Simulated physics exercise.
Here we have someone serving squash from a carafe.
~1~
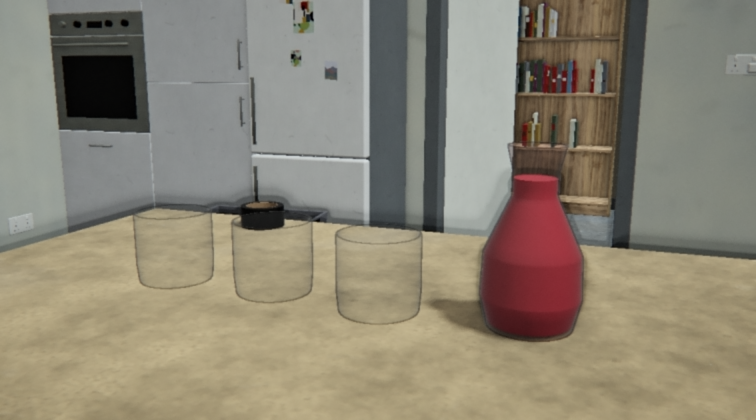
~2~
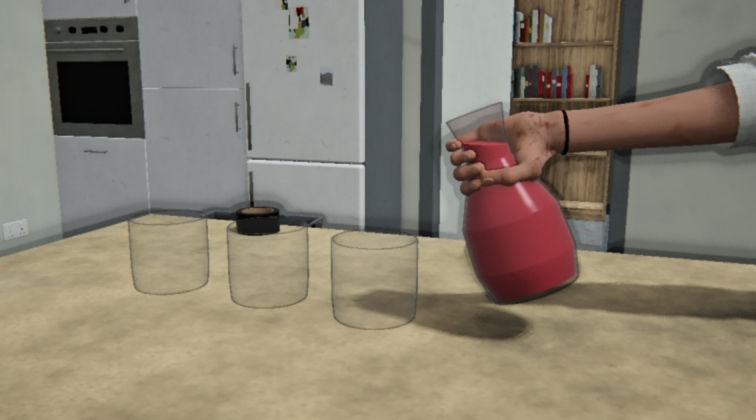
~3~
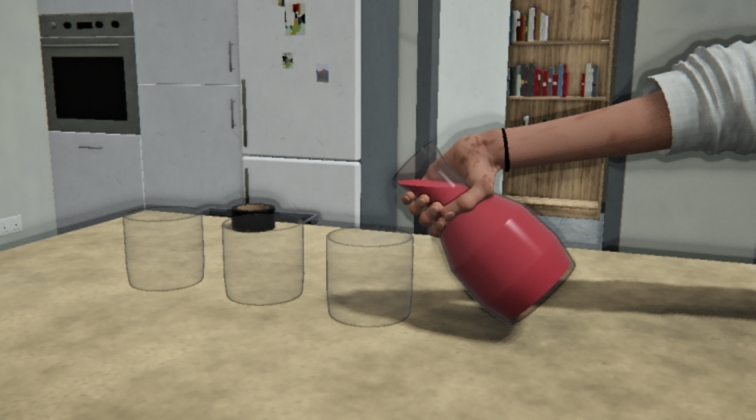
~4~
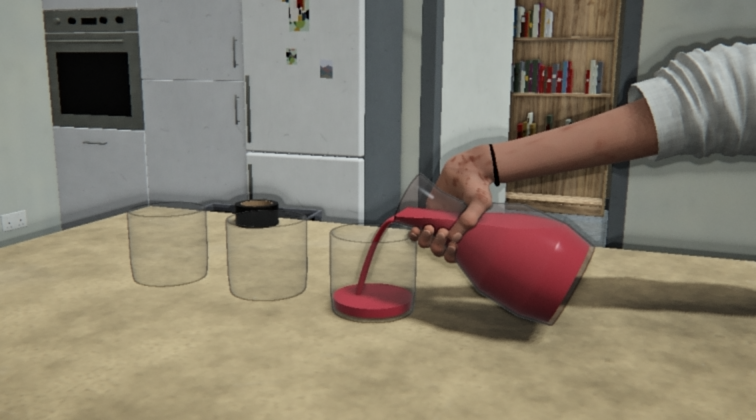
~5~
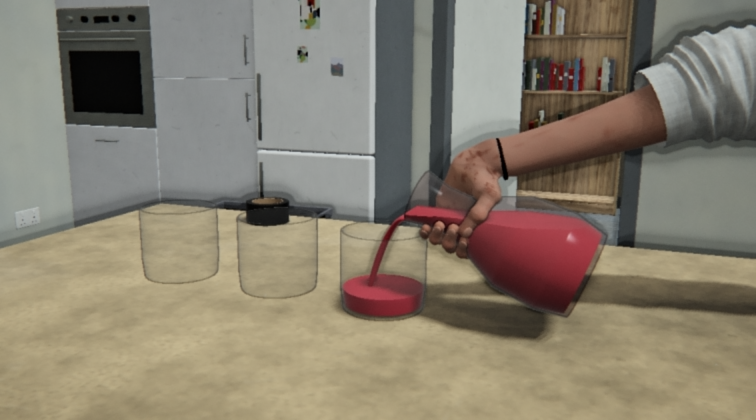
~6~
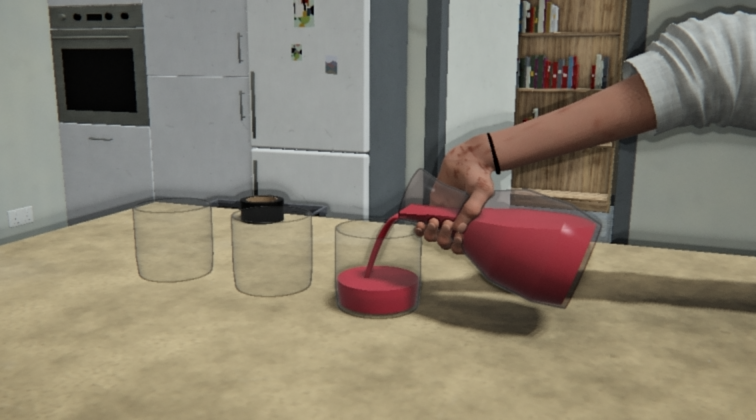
We see a red-filled carafe beside three empty clear glasses on a counter; a hand comes in from the right, lifts the carafe, tilts it leftward, and pours red liquid into the nearest glass, where the level rises.
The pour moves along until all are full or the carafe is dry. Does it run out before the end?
The squash falls short.
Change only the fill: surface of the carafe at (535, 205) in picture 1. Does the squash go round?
Verdict: Runs out.
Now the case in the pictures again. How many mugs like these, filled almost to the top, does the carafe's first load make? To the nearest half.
It makes near 2.0.
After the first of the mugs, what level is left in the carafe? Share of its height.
I make it 25 per cent.
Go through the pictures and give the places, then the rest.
The first frame shows at the start; carafe (533, 234) about three quarters full; three mugs, the last at (175, 243).
In the second frame, a hand has the carafe; carafe (503, 198) tipped 20° with all of its load; the first is empty.
In the third frame, the carafe is tipped; carafe (474, 225) tipped 45° with all of its load; three mugs, the last at (165, 245).
In the fourth frame, the stream is running; carafe (485, 240) tipped 65° with nearly all of its load; the first is nearly empty.
In the fifth frame, the stream is running; carafe (497, 234) tipped 70° with nearly all of its load; three mugs, the last at (180, 238).
In the sixth frame, the stream is running; carafe (492, 228) tipped 70° with about three quarters of its load; the first is about a third full.
Shortly, the first is about half full.
Then, the first is done and the carafe has about half of its load.
At the finish, the carafe is empty with one filled and the next at about three quarters of a serving.
